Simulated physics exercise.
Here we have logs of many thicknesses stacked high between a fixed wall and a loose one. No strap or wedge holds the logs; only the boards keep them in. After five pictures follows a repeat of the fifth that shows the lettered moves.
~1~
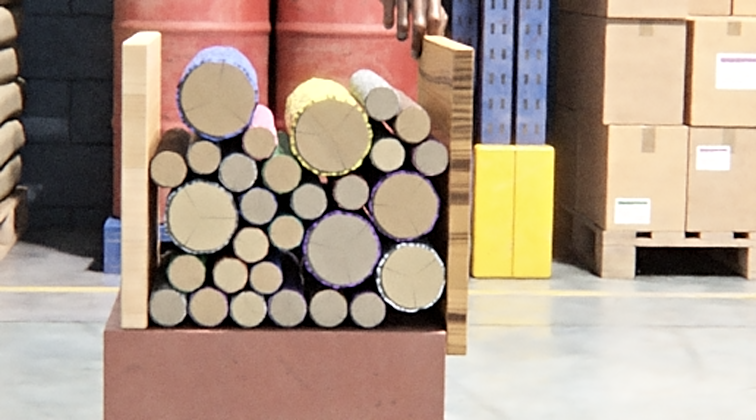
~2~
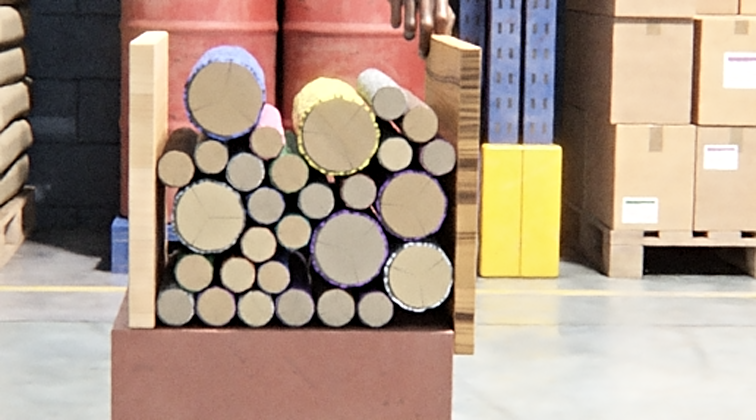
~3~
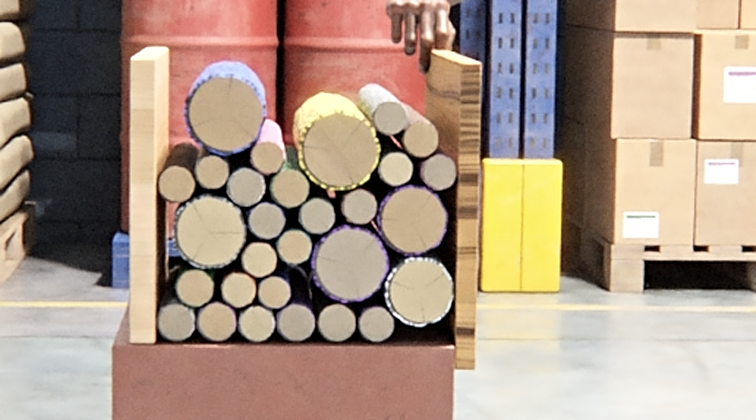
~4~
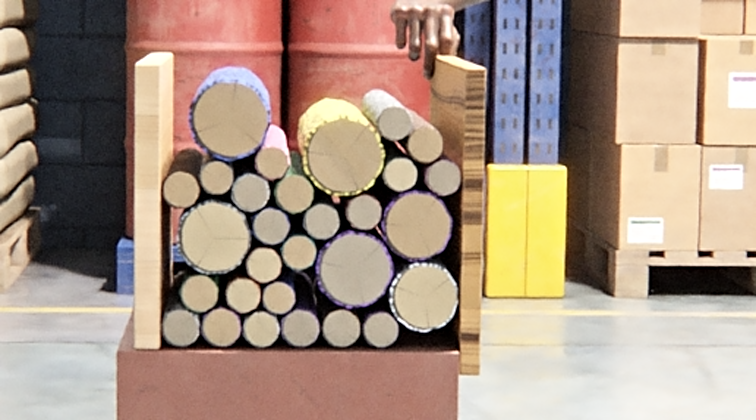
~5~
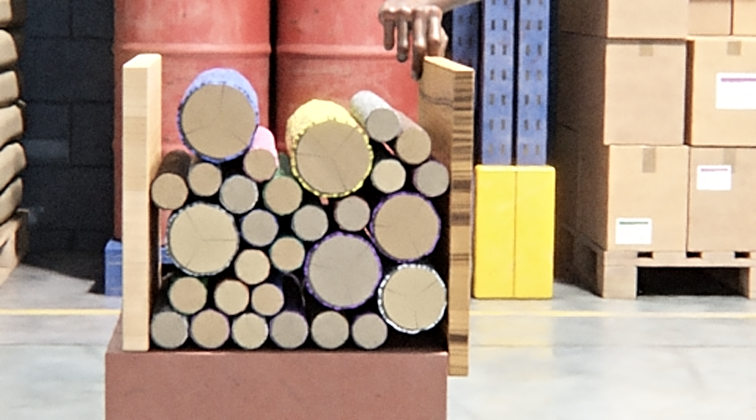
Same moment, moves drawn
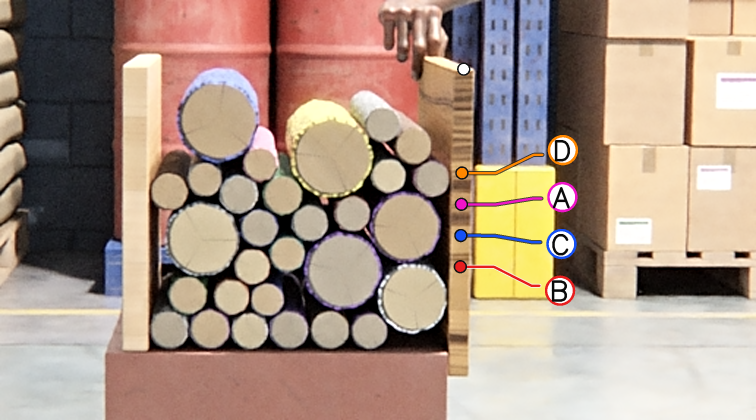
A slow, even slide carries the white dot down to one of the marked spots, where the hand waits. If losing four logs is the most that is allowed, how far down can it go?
Down to B.
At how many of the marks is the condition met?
Four of the four.
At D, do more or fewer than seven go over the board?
It loses fewer than seven.
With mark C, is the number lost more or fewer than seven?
It loses fewer than seven.
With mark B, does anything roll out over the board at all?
Yes, at B.
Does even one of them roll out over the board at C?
Yes.
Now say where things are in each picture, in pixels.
The first picture shows a log (167, 307); a log (368, 310); a log (186, 273).
The second picture shows a log (194, 273); a log (316, 201).
The third picture shows a log (246, 187); a log (420, 139).
The fourth picture shows side board (453, 202); a log (180, 328).
The fifth picture shows a log (369, 331); a log (187, 295); a log (310, 223).
On the marked copy, A at (461, 204); B at (460, 267); C at (461, 235); D at (462, 173); the white dot at (464, 69).
Taking B. A third of the way, top of the board (451, 155).
Two thirds of the way, top of the board (450, 252).
When it is over, top of the board (449, 265), three out over the board.
As for the rest, A one out over the board; C three out over the board; D none out over the board.
